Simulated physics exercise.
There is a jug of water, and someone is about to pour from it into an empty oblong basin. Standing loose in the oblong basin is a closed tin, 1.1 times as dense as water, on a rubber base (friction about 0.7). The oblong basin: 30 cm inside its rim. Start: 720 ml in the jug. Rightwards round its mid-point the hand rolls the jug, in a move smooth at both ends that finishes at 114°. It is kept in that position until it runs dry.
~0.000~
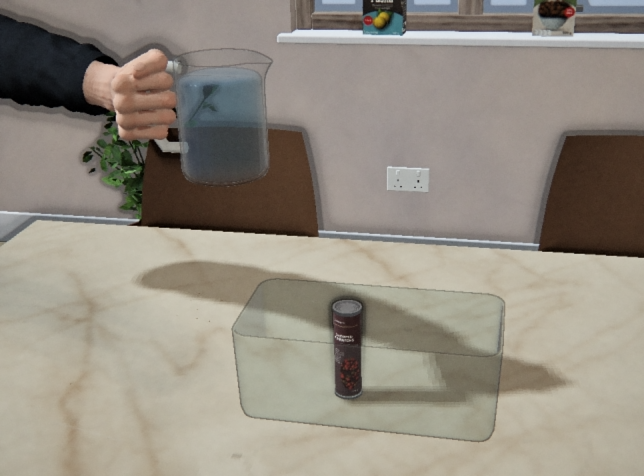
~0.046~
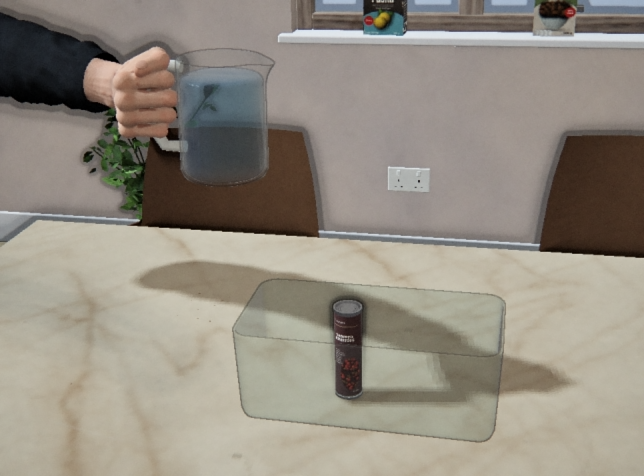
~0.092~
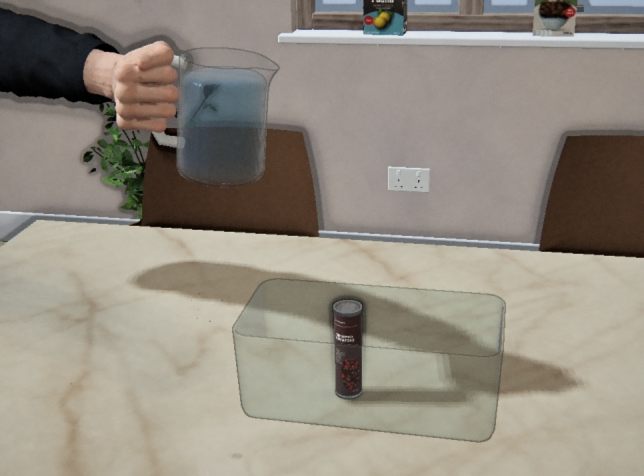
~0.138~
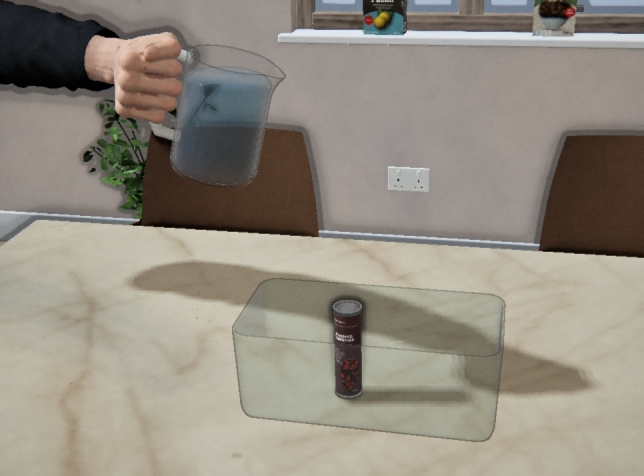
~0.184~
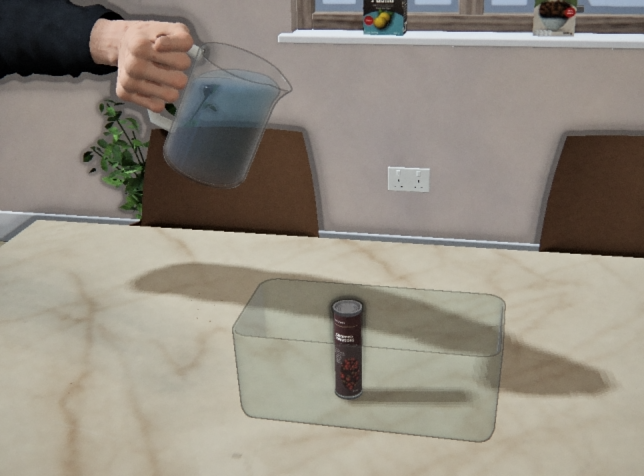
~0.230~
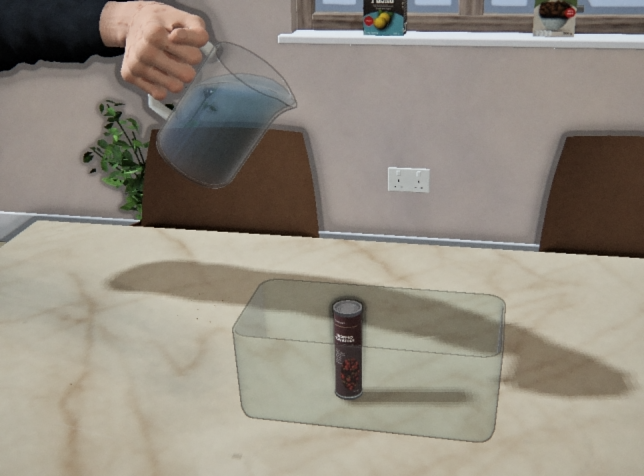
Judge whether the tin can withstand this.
Still erect.
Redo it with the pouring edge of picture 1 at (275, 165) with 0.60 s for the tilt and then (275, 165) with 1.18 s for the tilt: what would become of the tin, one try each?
The tin overturns the first time and overturns the second time.
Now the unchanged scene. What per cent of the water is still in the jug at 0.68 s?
14 per cent or so.
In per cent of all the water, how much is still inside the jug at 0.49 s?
58 %.
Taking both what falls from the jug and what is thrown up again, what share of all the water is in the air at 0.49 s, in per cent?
About 36 per cent.
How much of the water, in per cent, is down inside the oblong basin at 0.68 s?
Around 54 parts in a hundred.
After 0.49 s the tilt is 105° and 58 per cent is still to pour; the tin stands where it began.
After 0.68 s the tilt is 114° and 13 per cent is still to pour; the tin stands where it began.
After 0.88 s the tilt is 114° and 1 per cent is still to pour; the tin stands where it began.
After 1.10 s the tilt is 114° and 0 per cent is still to pour; the tin stands where it began.
In the end the tin stands where it began.
